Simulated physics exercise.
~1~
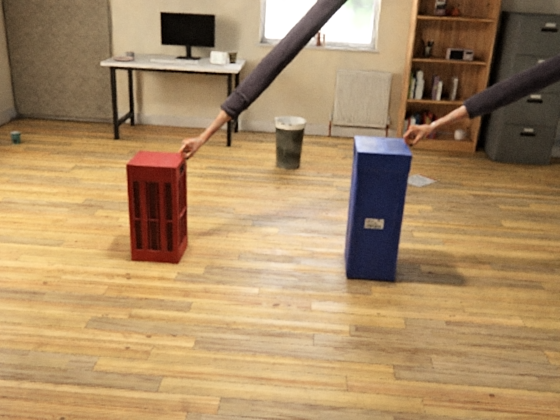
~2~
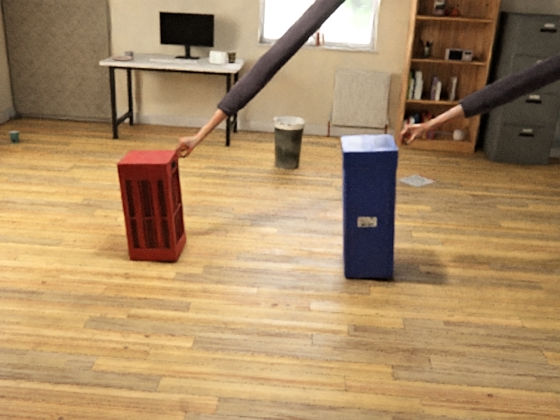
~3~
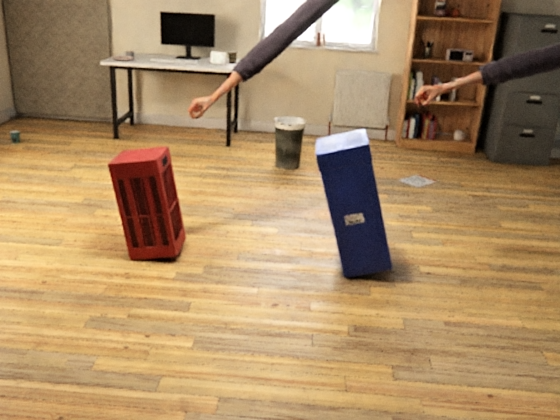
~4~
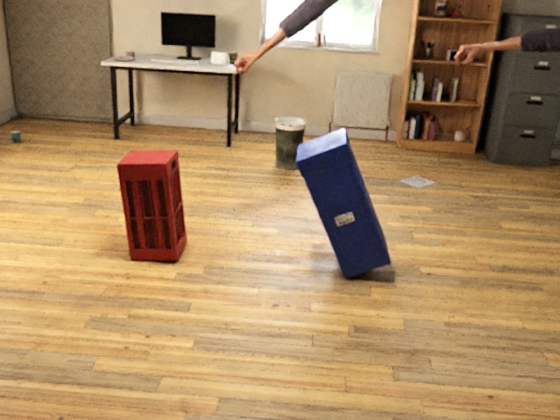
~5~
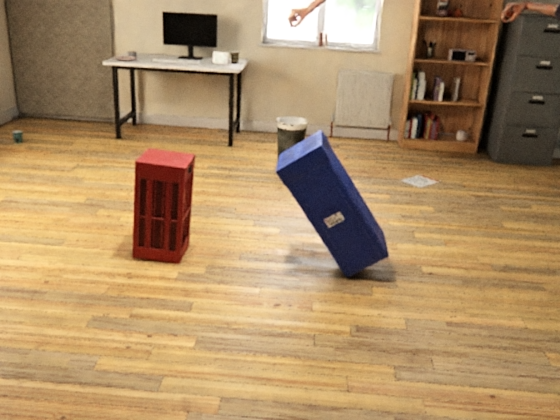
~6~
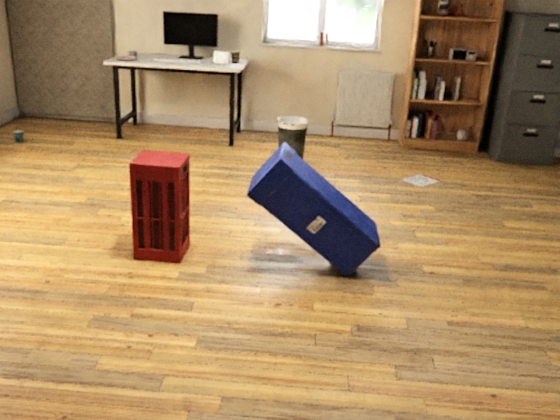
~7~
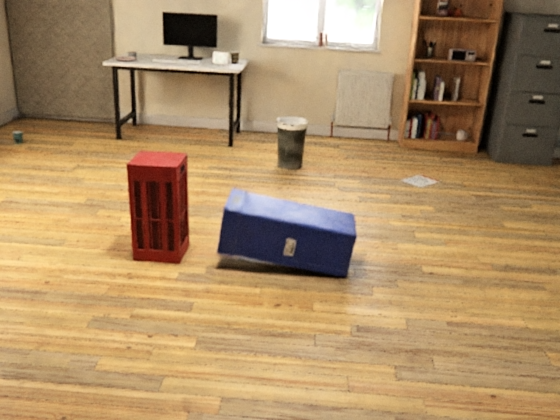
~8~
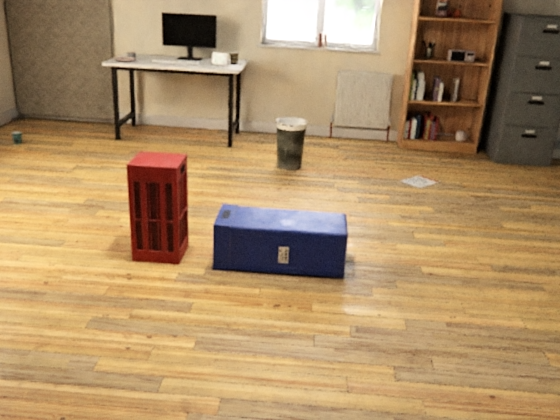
Two hands tip a blue tote and red crate; the tote falls left, the crate rocks upright.
